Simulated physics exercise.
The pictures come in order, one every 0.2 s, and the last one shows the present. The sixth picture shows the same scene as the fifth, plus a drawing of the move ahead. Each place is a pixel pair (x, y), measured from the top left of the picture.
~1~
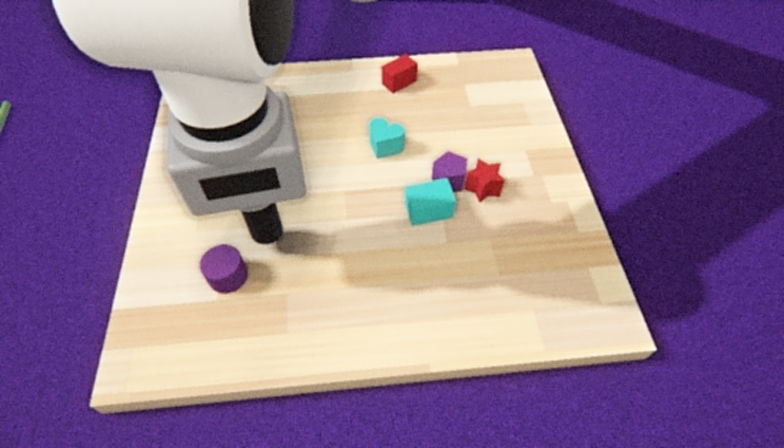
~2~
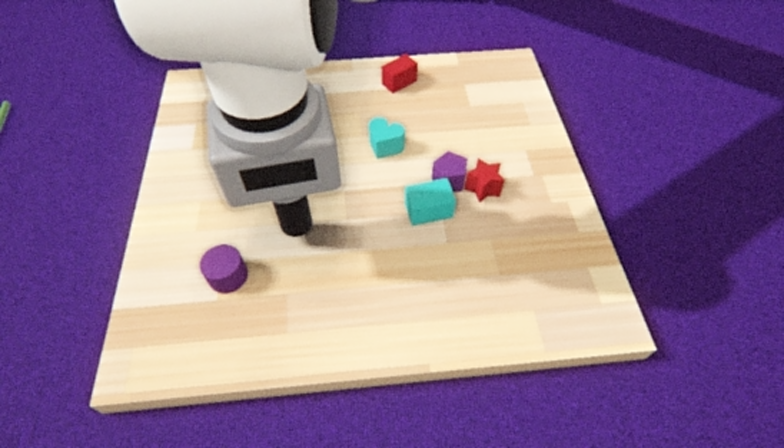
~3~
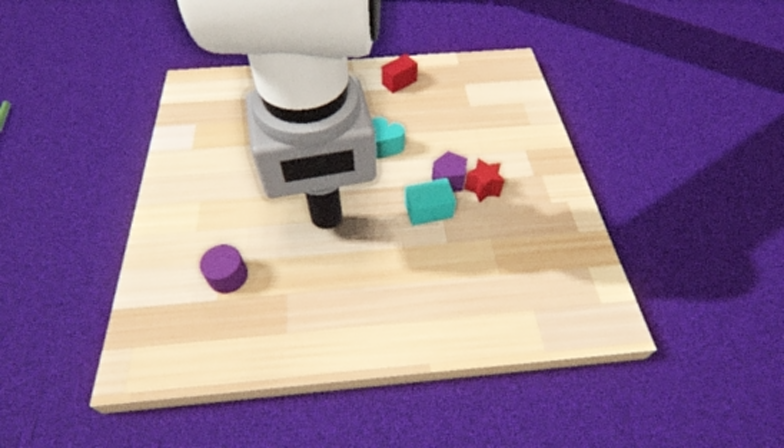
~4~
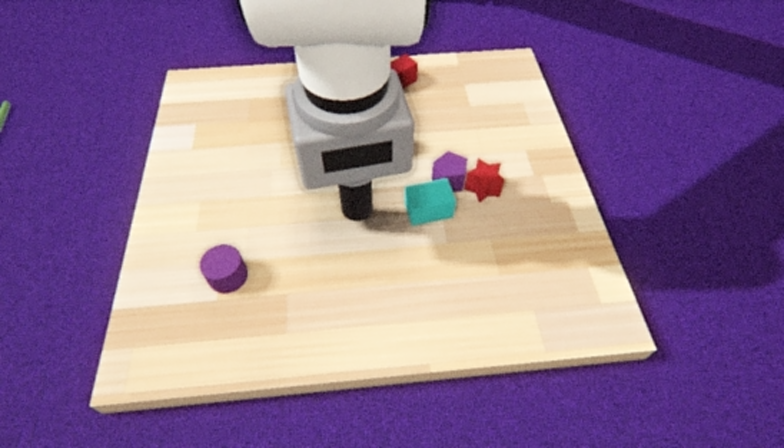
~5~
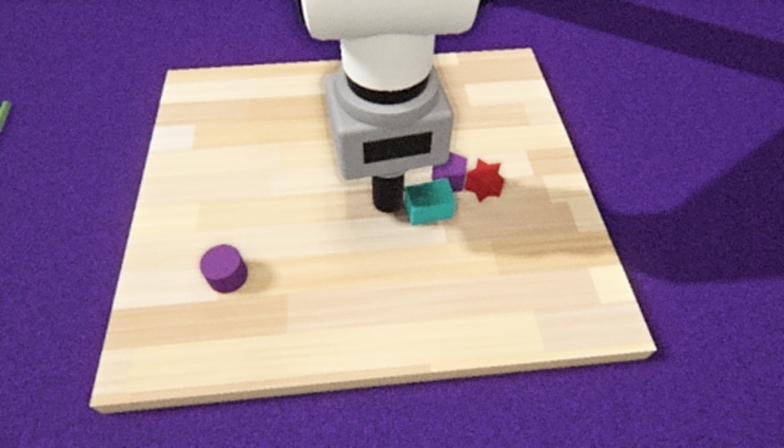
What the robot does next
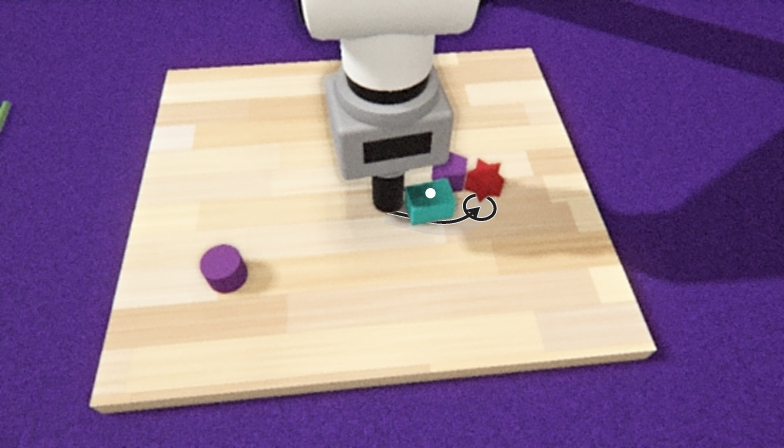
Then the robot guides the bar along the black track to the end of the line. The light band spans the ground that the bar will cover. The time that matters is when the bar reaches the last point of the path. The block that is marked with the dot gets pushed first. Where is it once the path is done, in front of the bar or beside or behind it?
I think it holds its spot in front.
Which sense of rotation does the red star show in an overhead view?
Rotates counter-clockwise.
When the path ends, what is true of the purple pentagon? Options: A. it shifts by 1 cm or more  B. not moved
Option B.
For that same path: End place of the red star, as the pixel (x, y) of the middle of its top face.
I think it will end close to (501, 164).
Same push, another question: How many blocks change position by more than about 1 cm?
Two blocks move.
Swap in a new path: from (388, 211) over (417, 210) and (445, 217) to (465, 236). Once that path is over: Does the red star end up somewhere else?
Yes, it checks out.
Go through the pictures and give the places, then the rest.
In the first frame, bar tip at (267, 231); block tops, turquoise oblong at (431, 193); purple pentagon at (452, 164); red star at (487, 171).
In the second frame, bar at (297, 224); blocks unchanged.
In the third frame, bar at (327, 217); blocks unchanged.
In the fourth frame, bar at (357, 209); blocks unchanged.
In the fifth frame, bar at (388, 201); turquoise oblong at (431, 193); purple pentagon at (452, 164); red star at (487, 171).
Path on the board, from (388, 211) by way of (420, 219) and (454, 221) to (480, 207); the dot is on the turquoise oblong.
On the path given first. One third of the way, bar at (422, 209); turquoise oblong at (461, 195), turned 15° anticlockwise.
Two thirds of the way, bar at (456, 211); turquoise oblong at (494, 194), turned 20° anticlockwise; red star at (498, 166), turned 50° anticlockwise.
At the end, bar at (482, 197); turquoise oblong at (522, 188); purple pentagon in place; red star at (501, 164), turned 70° anticlockwise.
